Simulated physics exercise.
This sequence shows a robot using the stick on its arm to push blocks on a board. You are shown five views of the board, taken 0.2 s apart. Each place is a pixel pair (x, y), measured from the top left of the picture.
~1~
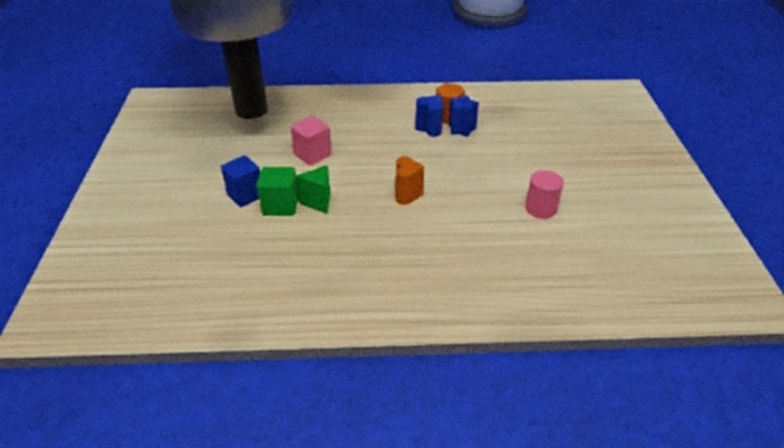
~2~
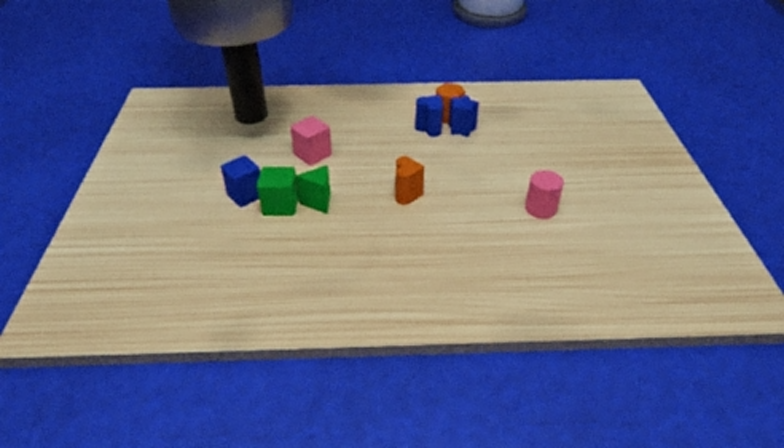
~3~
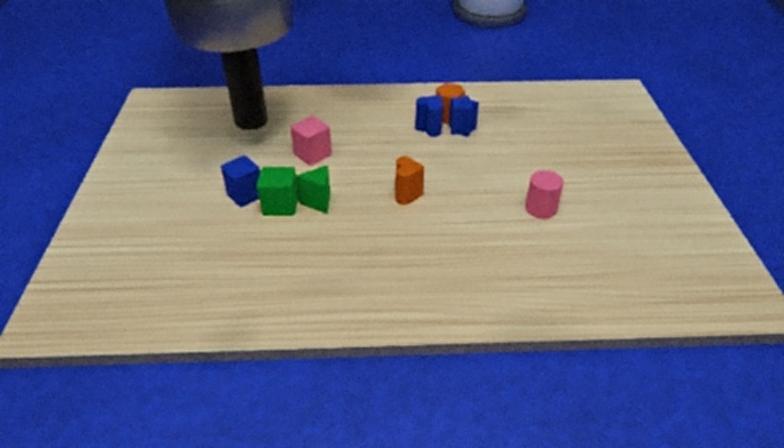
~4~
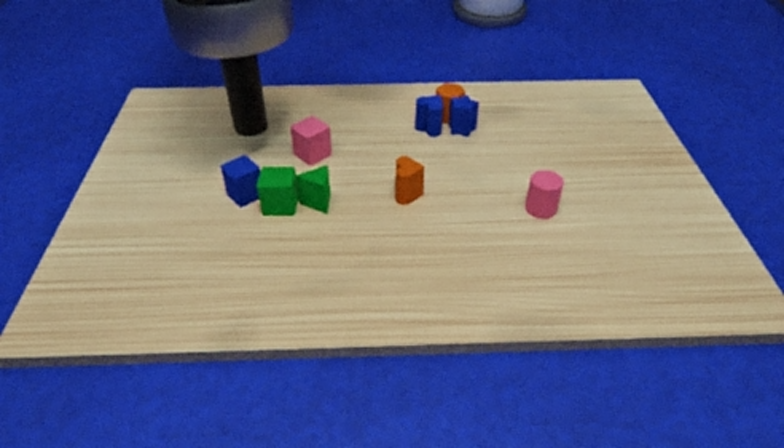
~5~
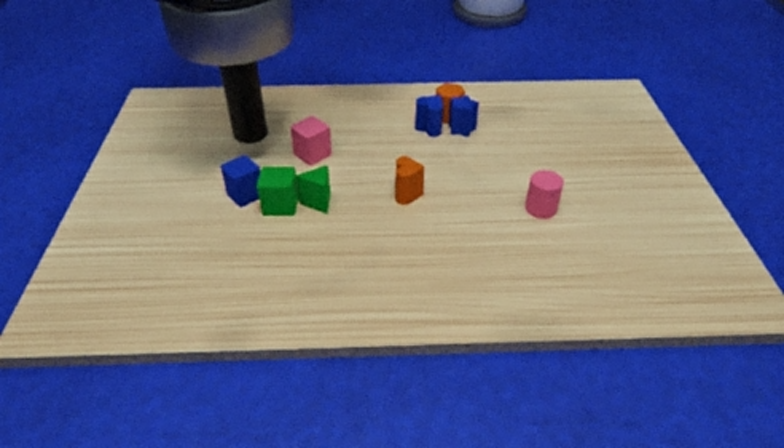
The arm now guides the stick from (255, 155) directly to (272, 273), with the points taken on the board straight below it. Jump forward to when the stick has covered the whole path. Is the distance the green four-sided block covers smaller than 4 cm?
My answer is no.
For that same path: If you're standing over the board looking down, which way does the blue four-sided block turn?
Top view: Clockwise.
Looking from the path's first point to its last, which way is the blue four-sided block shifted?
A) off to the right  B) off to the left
Choice A: Off to the right.
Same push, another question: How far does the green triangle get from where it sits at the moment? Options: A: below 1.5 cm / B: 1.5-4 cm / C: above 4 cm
(A)
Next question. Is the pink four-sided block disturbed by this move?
By the last moment, the pink four-sided block will still be in its place.
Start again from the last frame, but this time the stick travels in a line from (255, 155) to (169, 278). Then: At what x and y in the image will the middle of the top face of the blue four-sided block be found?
Its top middle: (234, 196).
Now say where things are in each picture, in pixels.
The first picture shows lower end of the stick at (252, 111), tops of blocks, blue four-sided block at (240, 166), green four-sided block at (276, 176), pink four-sided block at (310, 126), green triangle at (316, 175).
The second picture shows stick at (252, 116), blocks as before.
The third picture shows stick at (251, 121), blocks as before.
The fourth picture shows stick at (251, 128), blocks as before.
The fifth picture shows stick at (251, 135), blue four-sided block at (240, 166), green four-sided block at (276, 176), pink four-sided block at (310, 126), green triangle at (316, 175).
What follows on the original path. One third of the way, stick at (255, 168); blue four-sided block at (234, 184), turned 25° clockwise; green four-sided block at (278, 179).
Two thirds of the way, stick at (260, 207); blue four-sided block at (222, 208); green four-sided block at (297, 199), turned 95° anticlockwise; green triangle at (320, 175), turned 15° anticlockwise.
At the end, stick at (268, 251); blue four-sided block at (222, 209), turned 125° clockwise; green four-sided block at (300, 203), turned 115° anticlockwise; pink four-sided block not moved; green triangle at (320, 175), turned 15° anticlockwise.
